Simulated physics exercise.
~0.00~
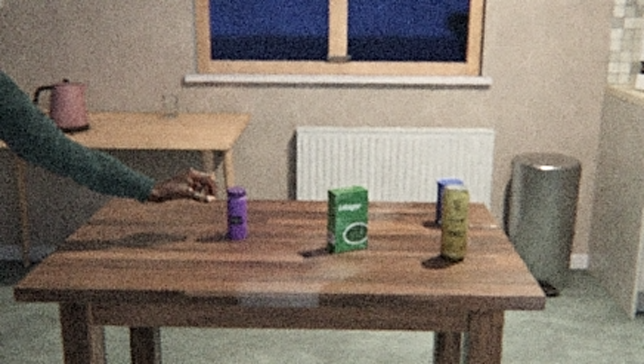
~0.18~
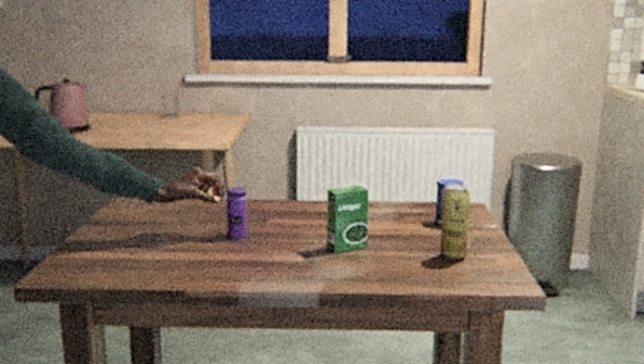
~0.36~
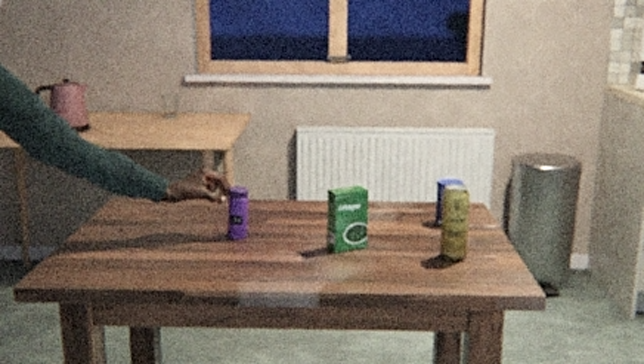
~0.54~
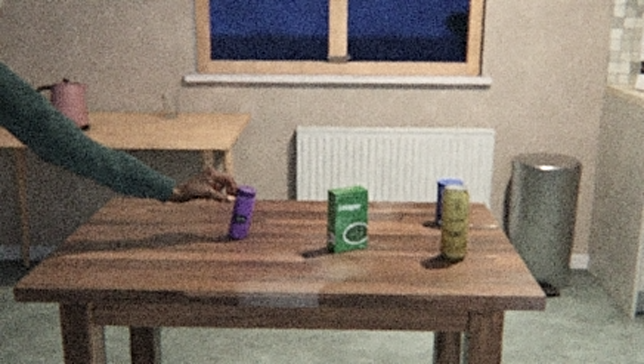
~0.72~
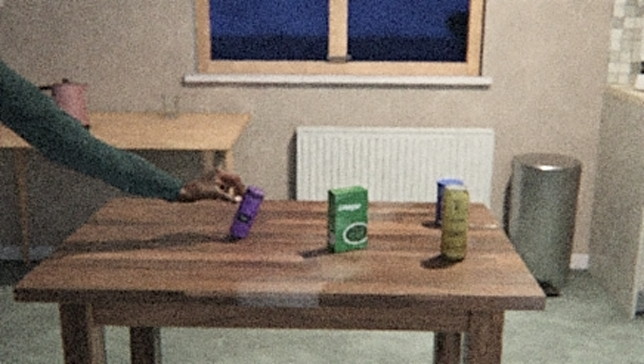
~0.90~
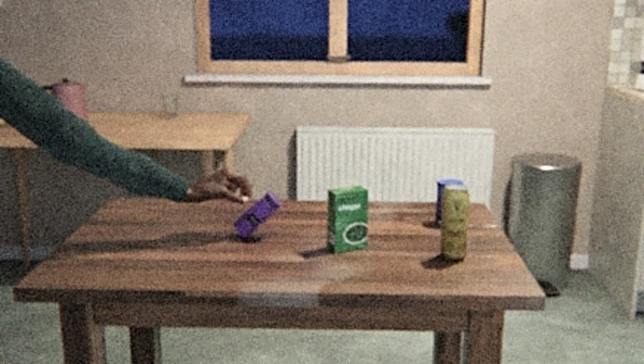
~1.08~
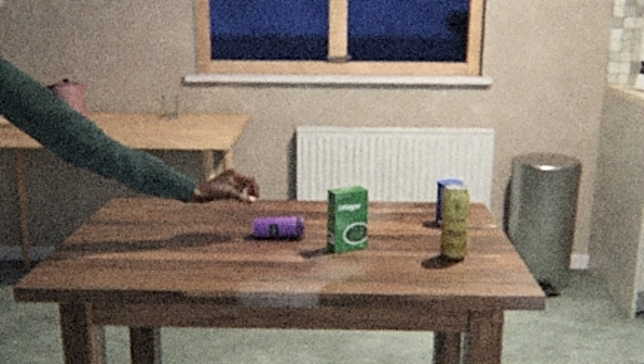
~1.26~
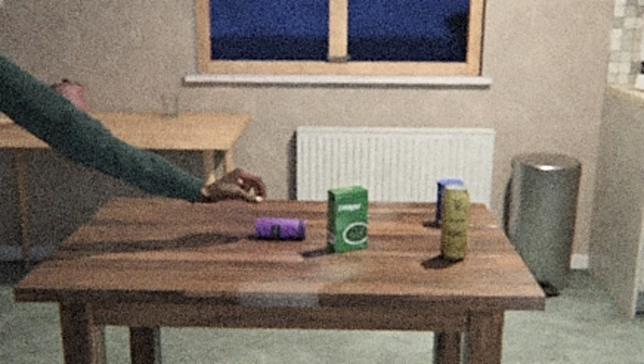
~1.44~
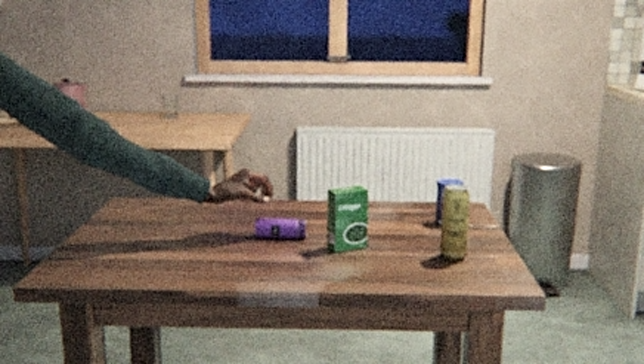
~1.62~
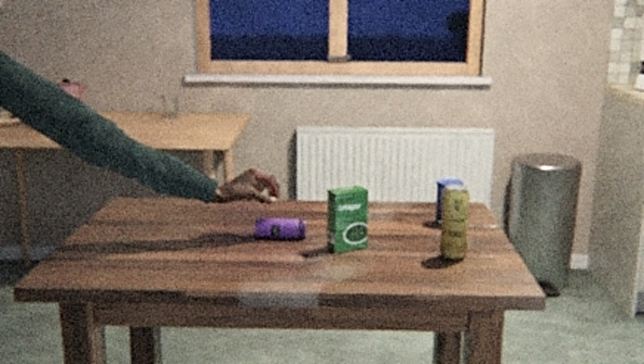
A hand in a dark green sleeve reached in from the left and pushed a purple shaker on a wooden table until it tipped rightward and toppled, ending on its side near a green packet, while the yellow can and blue tin stayed put.
